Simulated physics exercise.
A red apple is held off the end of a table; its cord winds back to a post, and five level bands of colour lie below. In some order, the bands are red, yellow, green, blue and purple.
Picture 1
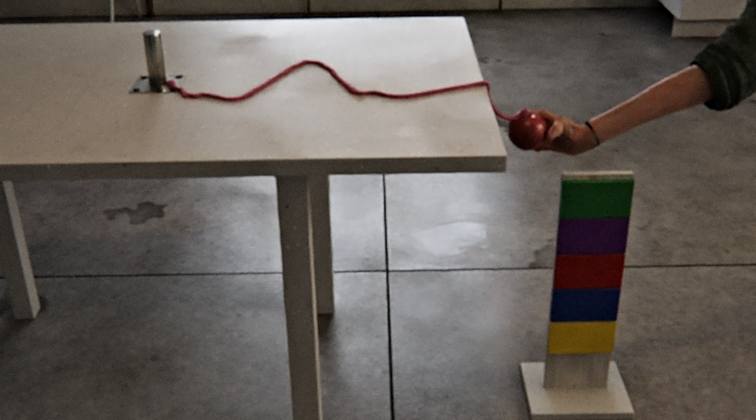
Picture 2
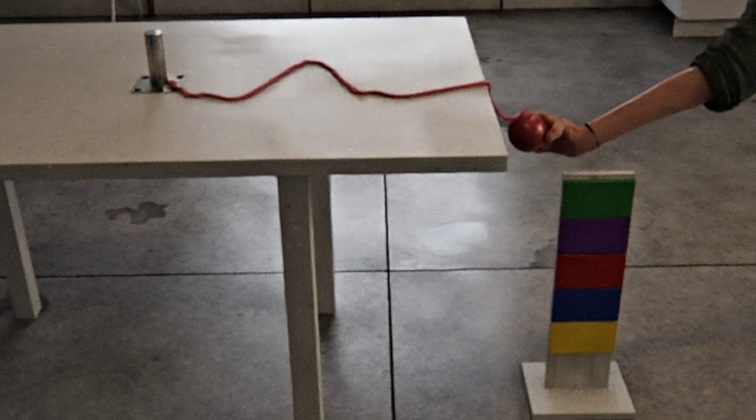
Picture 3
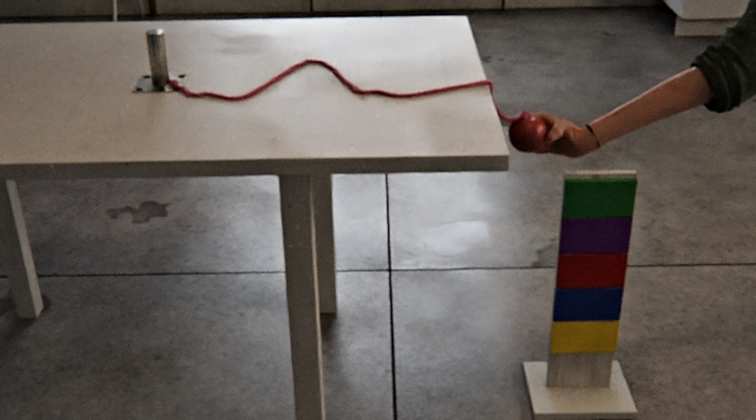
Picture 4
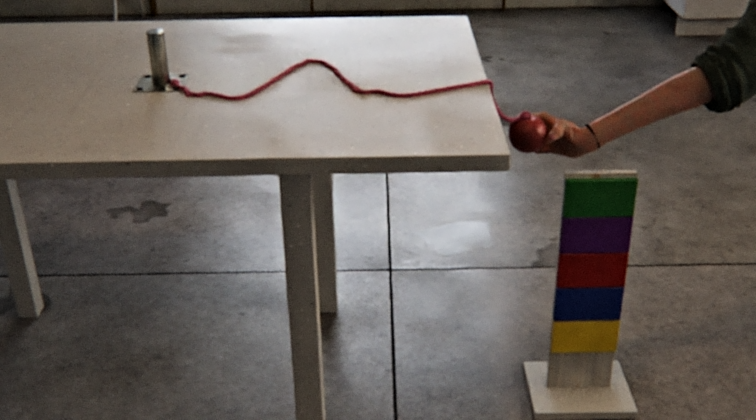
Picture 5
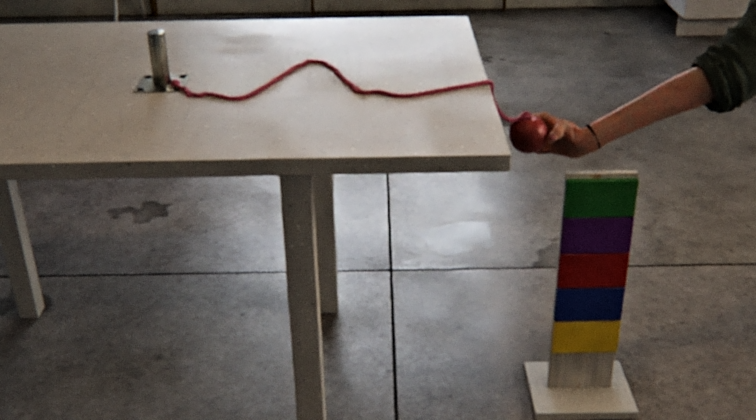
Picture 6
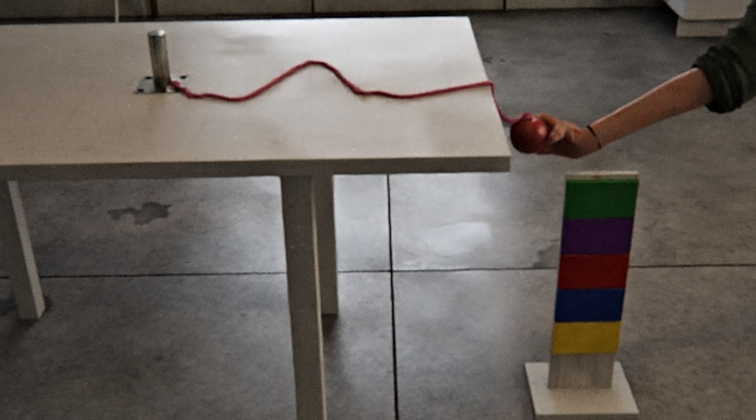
At first, a hand at the right holds a round red object just off the edge of a pale table, with a red cord winding back to a metal post. Beside the table stands an upright board with five coloured bands. The hand, object and cord then stay practically still throughout.
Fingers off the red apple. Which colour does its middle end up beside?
Blue.
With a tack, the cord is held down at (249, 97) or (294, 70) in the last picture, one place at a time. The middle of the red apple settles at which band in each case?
Results, in sequence: Red / purple.
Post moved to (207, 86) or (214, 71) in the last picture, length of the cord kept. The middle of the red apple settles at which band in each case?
In turn, yellow and then yellow.
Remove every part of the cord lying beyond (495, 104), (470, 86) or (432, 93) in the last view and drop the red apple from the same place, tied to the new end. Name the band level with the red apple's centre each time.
Red; purple; green.
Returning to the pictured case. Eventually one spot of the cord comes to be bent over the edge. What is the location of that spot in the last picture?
That spot is roughly at (349, 85).
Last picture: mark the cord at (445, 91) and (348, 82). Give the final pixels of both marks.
Around (482, 199); the other one around (486, 84).
A little later, apple near (444, 284); level with red.
Next, apple near (503, 307); level with blue.
When it is over, apple near (476, 306); level with blue. The blue one.
